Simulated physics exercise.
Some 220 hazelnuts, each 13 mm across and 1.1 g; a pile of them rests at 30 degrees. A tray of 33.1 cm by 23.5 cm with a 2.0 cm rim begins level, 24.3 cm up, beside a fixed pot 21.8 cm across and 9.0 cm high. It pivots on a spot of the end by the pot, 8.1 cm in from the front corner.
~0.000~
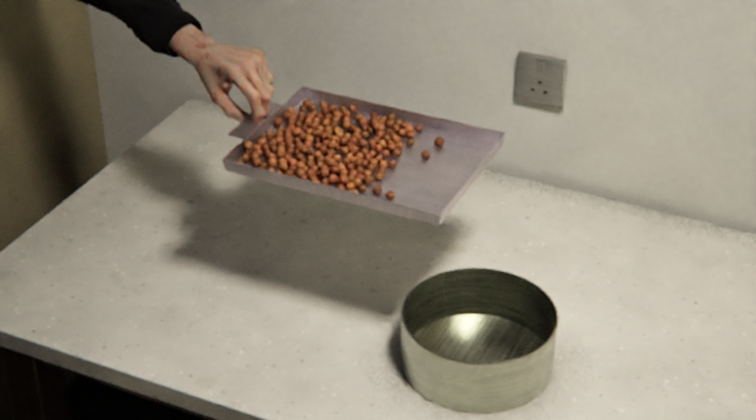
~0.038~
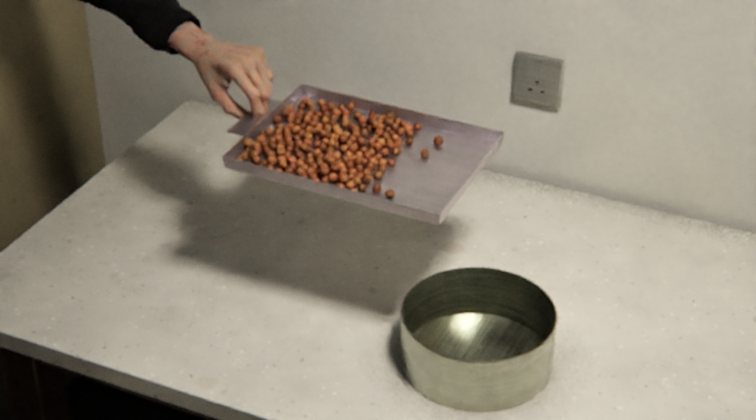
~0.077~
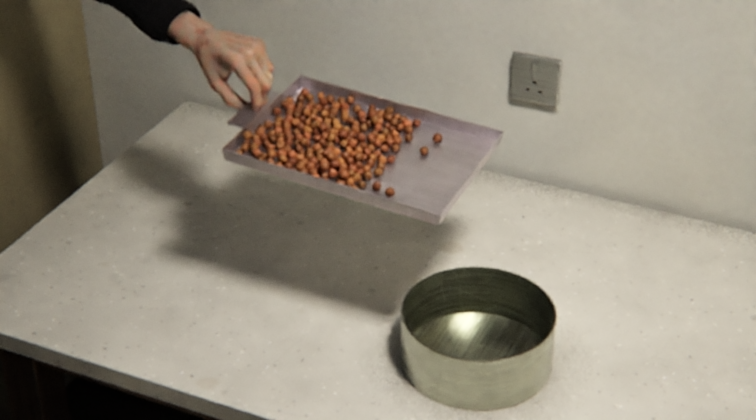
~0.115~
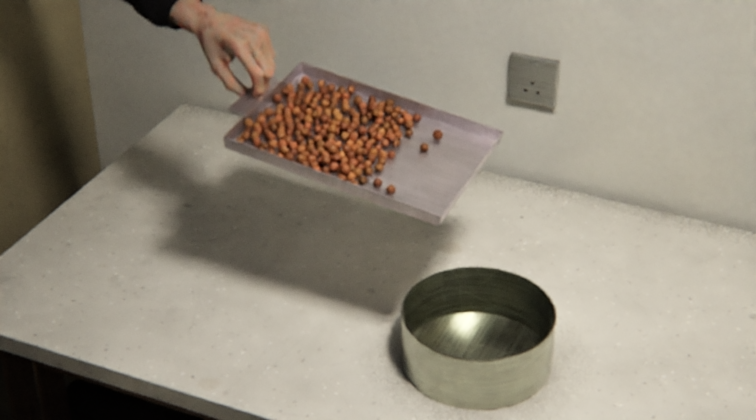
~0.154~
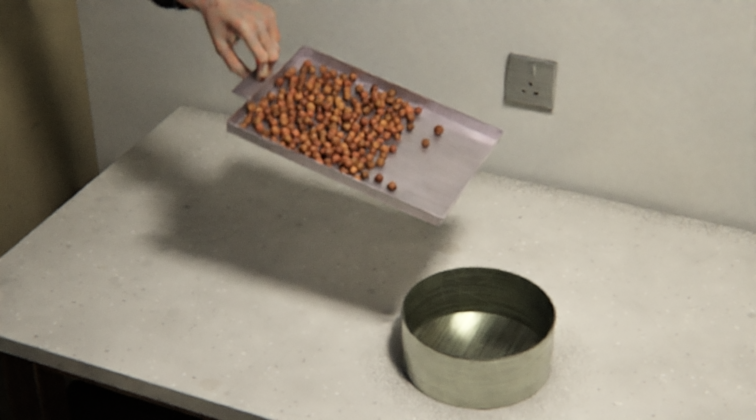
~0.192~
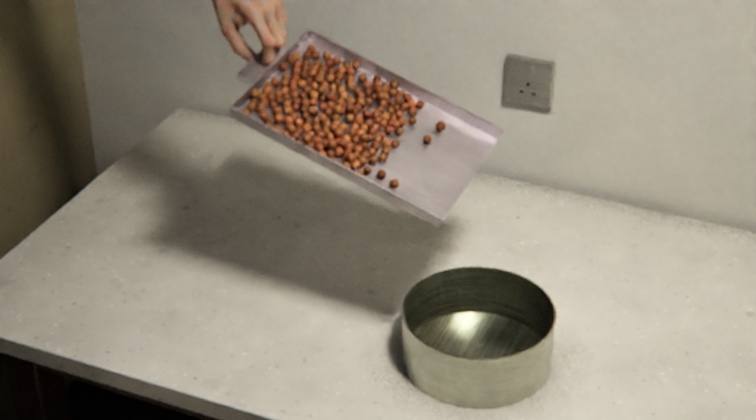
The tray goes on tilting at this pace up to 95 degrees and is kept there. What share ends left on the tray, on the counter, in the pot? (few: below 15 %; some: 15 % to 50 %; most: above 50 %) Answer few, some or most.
Tray few, counter some, pot most.
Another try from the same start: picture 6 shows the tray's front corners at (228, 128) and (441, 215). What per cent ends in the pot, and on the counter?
Pot 75, counter 25.
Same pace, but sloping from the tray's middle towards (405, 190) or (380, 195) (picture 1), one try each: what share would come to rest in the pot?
Some 95 and 70 per cent.
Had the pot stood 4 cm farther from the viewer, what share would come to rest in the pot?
It would be near 70 per cent.
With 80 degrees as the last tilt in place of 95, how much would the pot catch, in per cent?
Then about 60 per cent.
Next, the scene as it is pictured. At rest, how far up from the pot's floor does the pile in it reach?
Some 3.0 cm.
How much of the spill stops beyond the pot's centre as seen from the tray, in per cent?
Some 100 per cent.
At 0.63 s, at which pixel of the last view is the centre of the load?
At about (478, 199).
After 0.46 s, tilt 58 degrees; the tray holds 100 %, the pot 0 %.
Then, at 0.63 s, tilt 82 degrees; the tray holds 75 %, the pot 0 %.
After 0.93 s, tilt 95 degrees; the tray holds 5 %, the pot 60 %.
By 1.9 s all is still; tray 0 %, counter 30 %, pot 75 %.
